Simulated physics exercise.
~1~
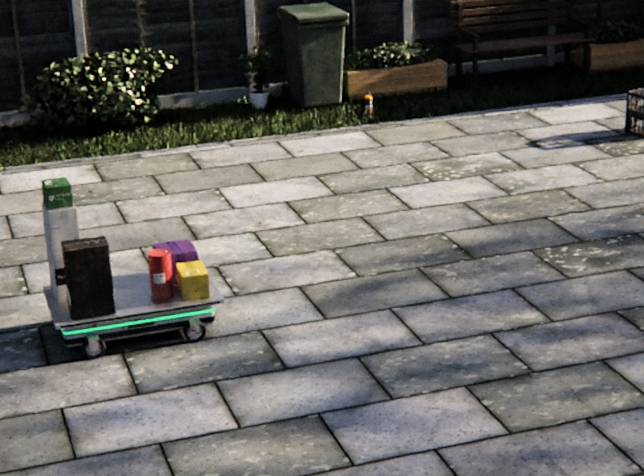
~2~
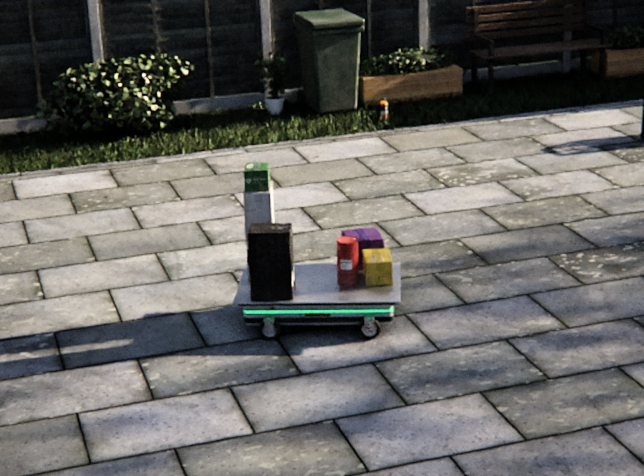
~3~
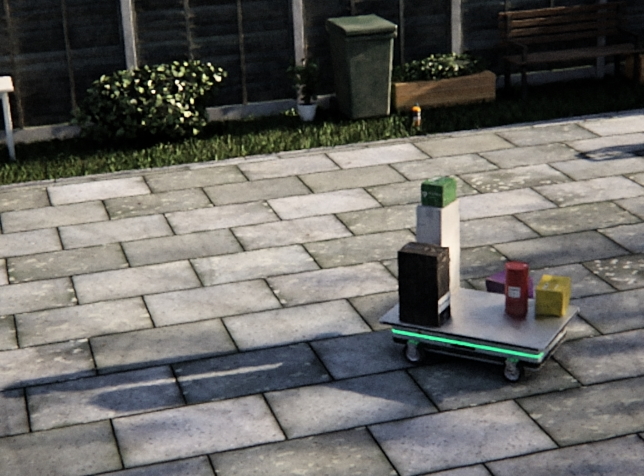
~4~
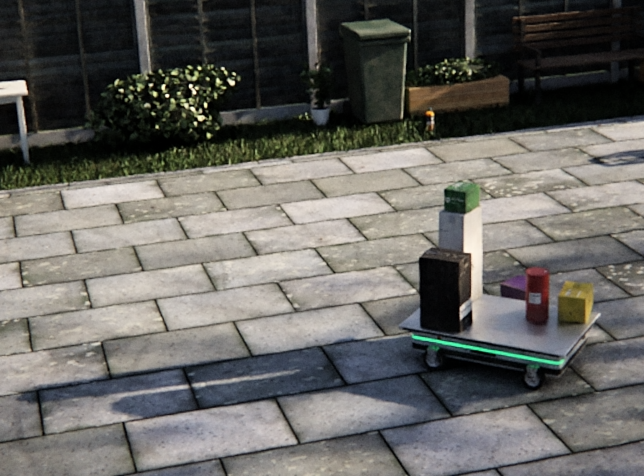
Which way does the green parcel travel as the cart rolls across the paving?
The green parcel travels to the right.
